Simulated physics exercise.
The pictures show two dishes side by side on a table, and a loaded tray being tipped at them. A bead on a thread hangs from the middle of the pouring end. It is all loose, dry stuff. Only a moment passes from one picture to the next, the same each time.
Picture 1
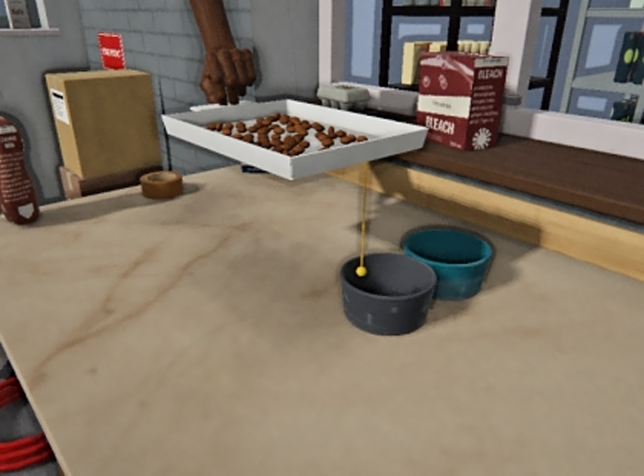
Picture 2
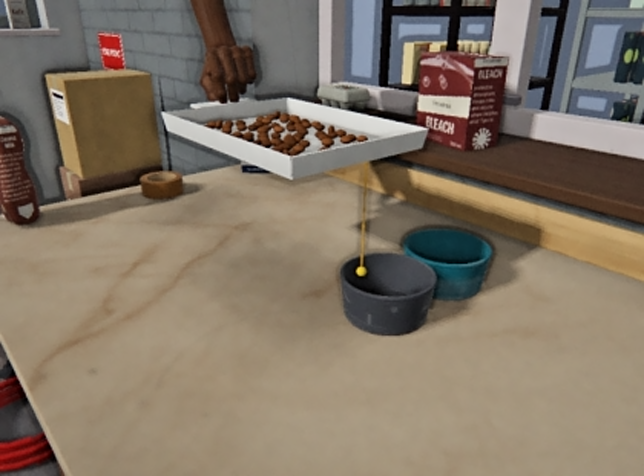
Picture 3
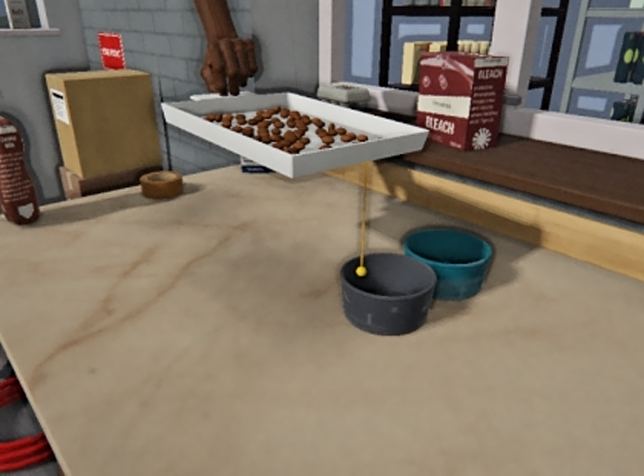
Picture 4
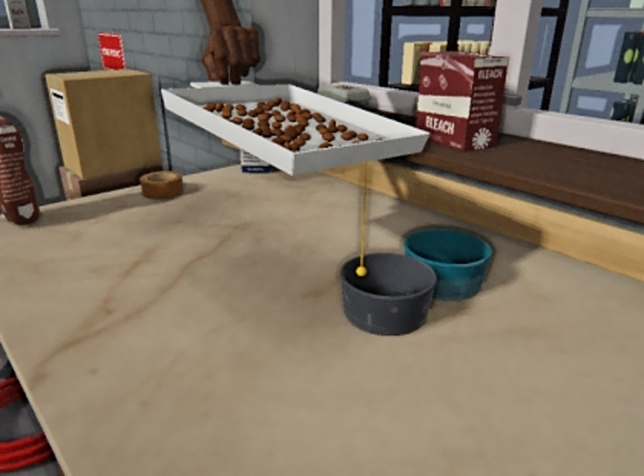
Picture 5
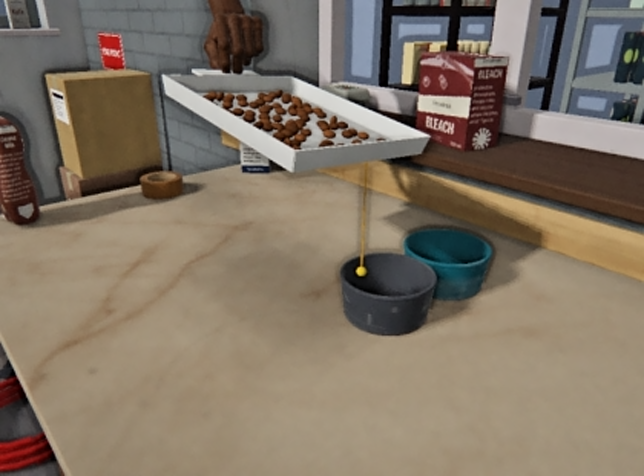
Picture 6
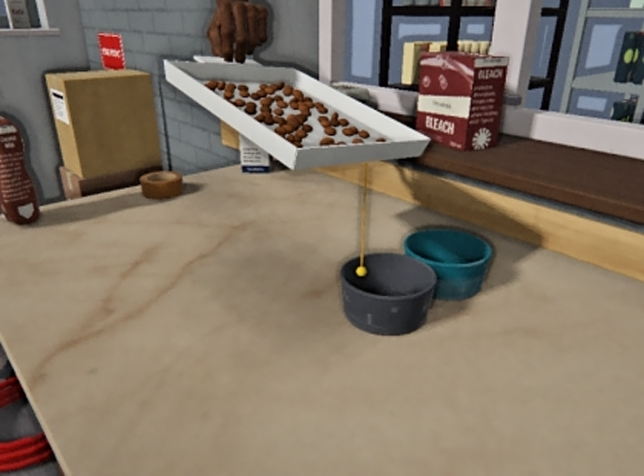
A dark-skinned hand slowly raises the far left end of a white tray of brown kibble, tilting it slightly toward its right end while the camera stays still. Below, a yellow bead hangs on a thread by a dark grey dish, with a teal one behind to the right. The marble-patterned kitchen counter, seen from slightly above, has a cardboard box at left and a red bleach box by the window.
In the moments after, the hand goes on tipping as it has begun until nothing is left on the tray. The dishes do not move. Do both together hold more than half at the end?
The two hold the larger part of the load.
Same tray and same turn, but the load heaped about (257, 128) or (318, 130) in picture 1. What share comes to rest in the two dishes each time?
About 80 and 70 per cent.
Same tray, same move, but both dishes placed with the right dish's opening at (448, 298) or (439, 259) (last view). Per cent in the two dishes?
In turn 20 and 90 in a hundred.
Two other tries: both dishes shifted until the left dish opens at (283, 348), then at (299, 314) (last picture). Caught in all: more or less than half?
The first try: Under half. The second: The smaller part.
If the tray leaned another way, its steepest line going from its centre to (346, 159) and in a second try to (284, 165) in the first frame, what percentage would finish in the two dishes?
Roughly 10 per cent, and 0 per cent.
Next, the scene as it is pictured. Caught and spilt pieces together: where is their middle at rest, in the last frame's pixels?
At about (398, 303).
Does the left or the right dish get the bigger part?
Fuller: The left dish.
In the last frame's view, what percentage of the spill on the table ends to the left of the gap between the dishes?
Near 10 %.
Just after the last frame, tray tipped steeply; every one on the tray.
A moment on, tray tipped right over; roughly two thirds on the tray; about a tenth in the left dish; just a few in the right dish; just a few outside both; roughly a quarter in the air.
Further on, tray tipped past a quarter turn; roughly two thirds in the left dish; about a tenth in the right dish; roughly a quarter outside both.
When it is over, tray tipped past a quarter turn; roughly two thirds in the left dish; about a tenth in the right dish; roughly a quarter outside both.
